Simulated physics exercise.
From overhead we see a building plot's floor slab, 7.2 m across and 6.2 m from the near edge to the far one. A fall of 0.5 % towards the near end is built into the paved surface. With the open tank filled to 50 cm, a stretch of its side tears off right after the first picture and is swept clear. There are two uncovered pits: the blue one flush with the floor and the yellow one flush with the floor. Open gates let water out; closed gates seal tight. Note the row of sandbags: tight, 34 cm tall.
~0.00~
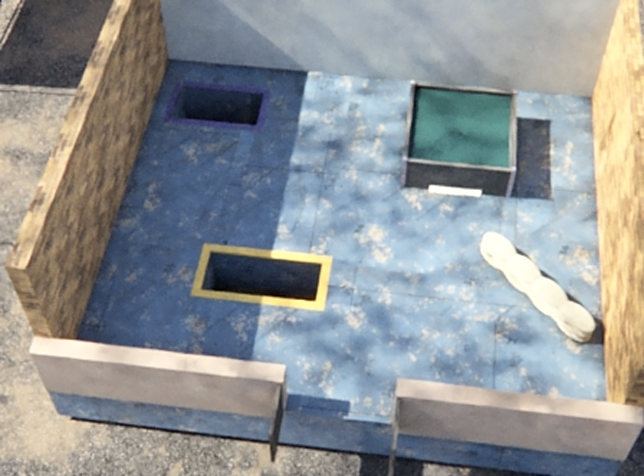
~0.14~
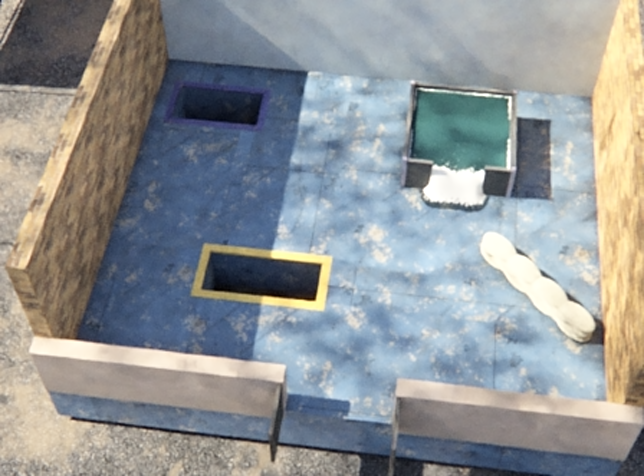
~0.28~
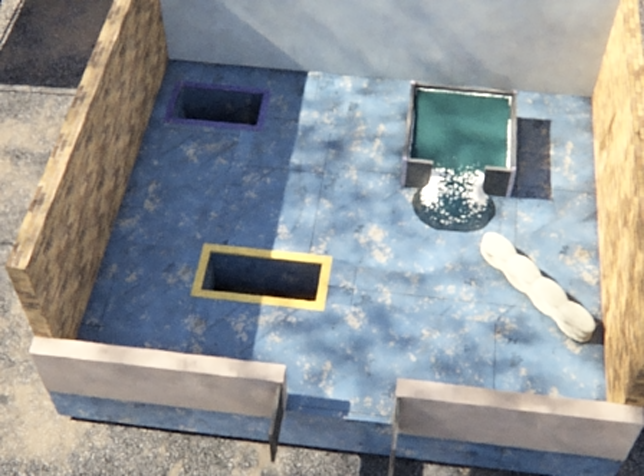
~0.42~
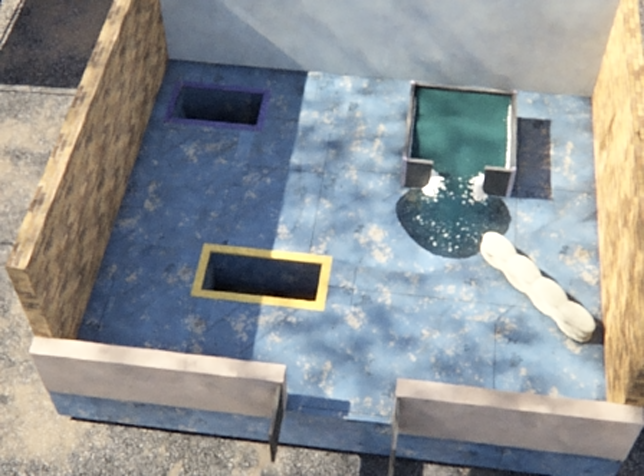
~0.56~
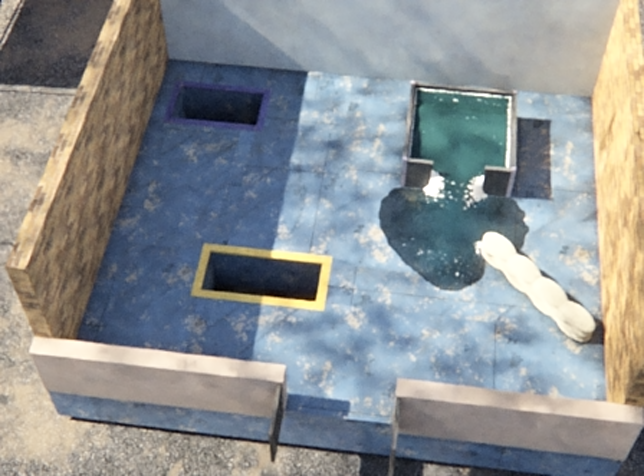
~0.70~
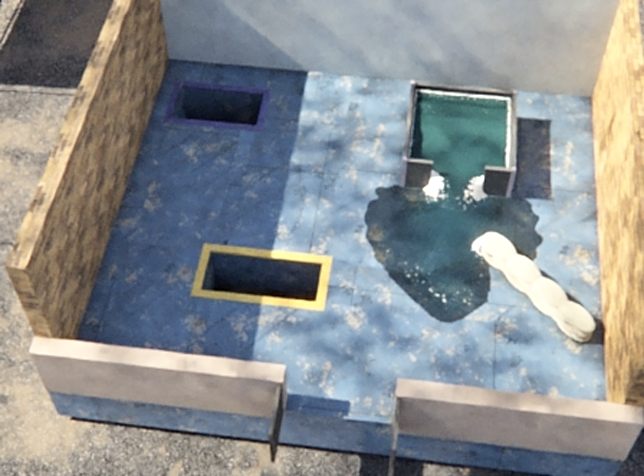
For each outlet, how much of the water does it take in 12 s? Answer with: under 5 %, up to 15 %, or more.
Gate opening: Above 15 %; blue pit: Not even 5 %; yellow pit: Between 5 and 15 %.
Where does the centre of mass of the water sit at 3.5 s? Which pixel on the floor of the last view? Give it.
Roughly (457, 238) in the last picture.
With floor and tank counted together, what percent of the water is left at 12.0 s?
Remaining: Roughly 60 %.
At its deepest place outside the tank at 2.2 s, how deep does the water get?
I'd put it at close to 18 cm.
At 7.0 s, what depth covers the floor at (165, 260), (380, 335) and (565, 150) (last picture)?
The depths come out at 0, 2 and 2 centimetres, in the order listed.
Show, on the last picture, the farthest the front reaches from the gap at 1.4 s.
Roughly at pixel (403, 408).
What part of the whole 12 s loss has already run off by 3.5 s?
Something like 35 per cent of it.
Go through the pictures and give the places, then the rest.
The open tank at (461, 129) is whole and still, 50 cm deep, in the first frame.
Water pours out at (456, 181) and has run 0.5 m, to (426, 198); deepest outside 26 cm, 50 cm at the open tank's back, in the second frame.
Water pours out at (456, 182) and has run 0.8 m, to (436, 224); deepest outside 27 cm, 50 cm at the open tank's back, in the third frame.
Water pours out at (456, 182) and has run 1.3 m, to (455, 254); deepest outside 28 cm, 50 cm at the open tank's back, in the fourth frame.
The front is at (440, 283), 1.8 m from the gap at (456, 182); 2.2 m2 of floor is under water; 45 cm left at the back of the open tank, in the fifth frame.
Water pours out at (456, 181) and has run 2.3 m, to (446, 316); deepest outside 32 cm, 42 cm at the open tank's back, in the sixth frame.
After 1.4 s water covers 20 % of the floor and is deepest (24 cm) near (480, 251); gone so far, the gate opening 0 %, the blue pit 0 %, the yellow pit 0 %.
After 2.2 s water covers 30 % of the floor and is deepest (18 cm) near (480, 251); gone so far, the gate opening 2 %, the blue pit 0 %, the yellow pit 1 %.
After 3.5 s water covers 35 % of the floor and is deepest (14 cm) near (586, 429); gone so far, the gate opening 10 %, the blue pit 0 %, the yellow pit 3 %.
After 7.0 s water covers 45 % of the floor and is deepest (8 cm) near (557, 426); gone so far, the gate opening 22 %, the blue pit 0 %, the yellow pit 5 %.
After 12.0 s water covers 55 % of the floor and is deepest (5 cm) near (93, 371); gone so far, the gate opening 31 %, the blue pit 0 %, the yellow pit 9 %.
